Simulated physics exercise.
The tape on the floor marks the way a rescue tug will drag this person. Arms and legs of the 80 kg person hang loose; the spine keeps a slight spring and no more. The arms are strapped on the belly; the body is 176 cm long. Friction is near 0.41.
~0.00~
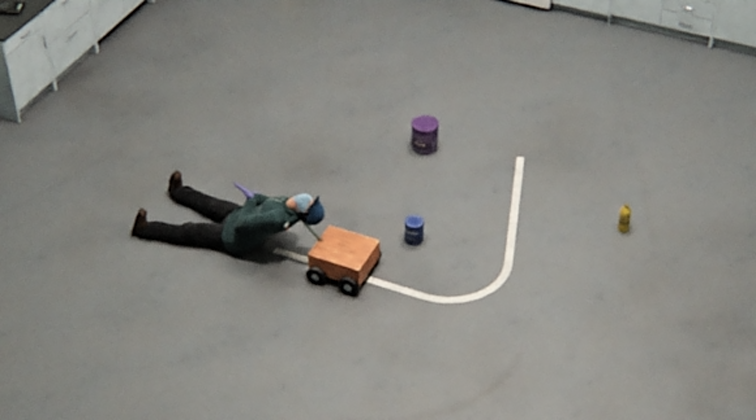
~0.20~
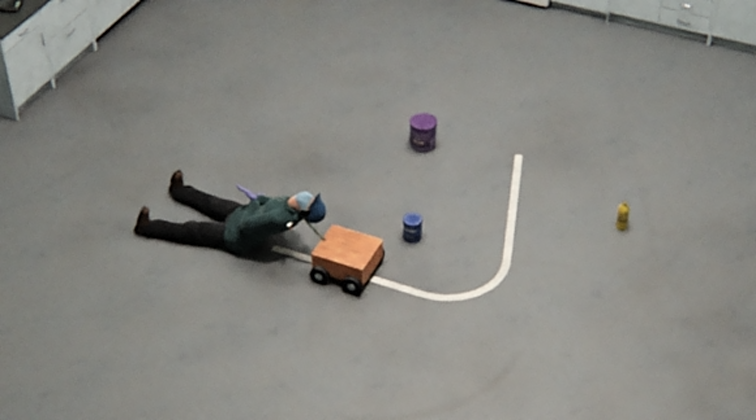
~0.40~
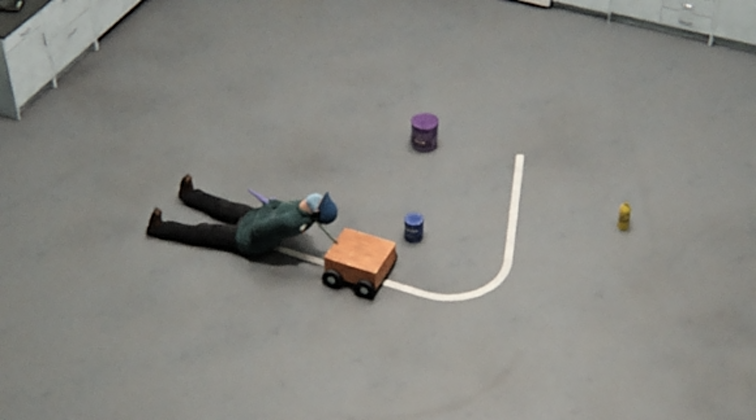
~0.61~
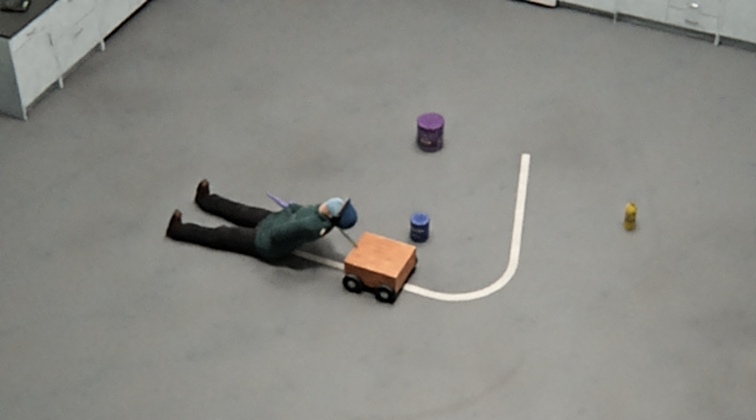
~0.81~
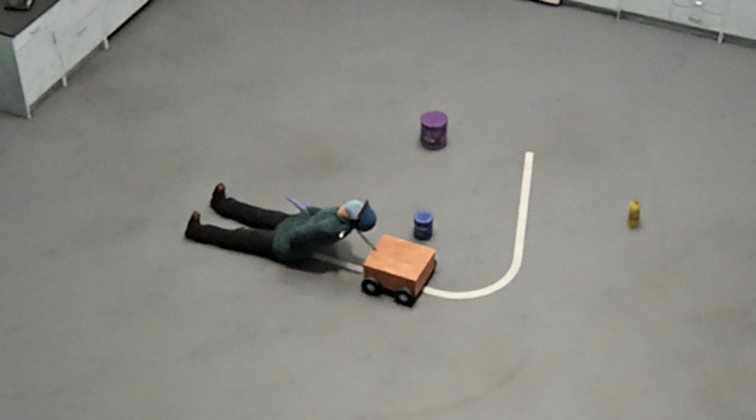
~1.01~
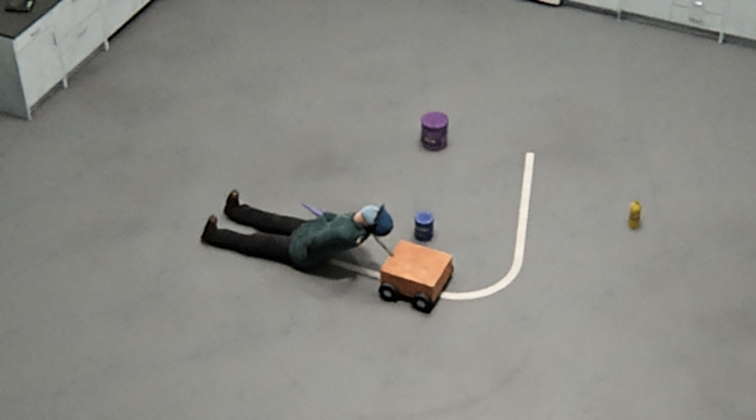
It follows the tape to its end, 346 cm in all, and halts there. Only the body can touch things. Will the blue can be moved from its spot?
Here the blue can holds its spot.
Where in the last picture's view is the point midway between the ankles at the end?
Around (484, 234).
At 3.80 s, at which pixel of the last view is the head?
Around (525, 161).
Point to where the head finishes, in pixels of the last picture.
Around (538, 91).
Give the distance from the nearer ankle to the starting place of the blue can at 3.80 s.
About 40 cm.
After 2.30 s the blue can is where it stood, near (424, 227) in the last picture's view; the yellow bottle where it stood; the nearer ankle is 81 cm from that spot.
After 3.00 s the blue can is where it stood, near (424, 227) in the last picture's view; the yellow bottle where it stood; the nearer ankle is 58 cm from that spot.
After 3.80 s the blue can is where it stood, near (424, 227) in the last picture's view; the yellow bottle where it stood; the nearer ankle is 44 cm from that spot.
After 4.60 s the blue can is where it stood, near (424, 227) in the last picture's view; the yellow bottle where it stood; the nearer ankle is 26 cm from that spot.
After 5.4 s, blue can stays put; purple bucket stays put; yellow bottle stays put.
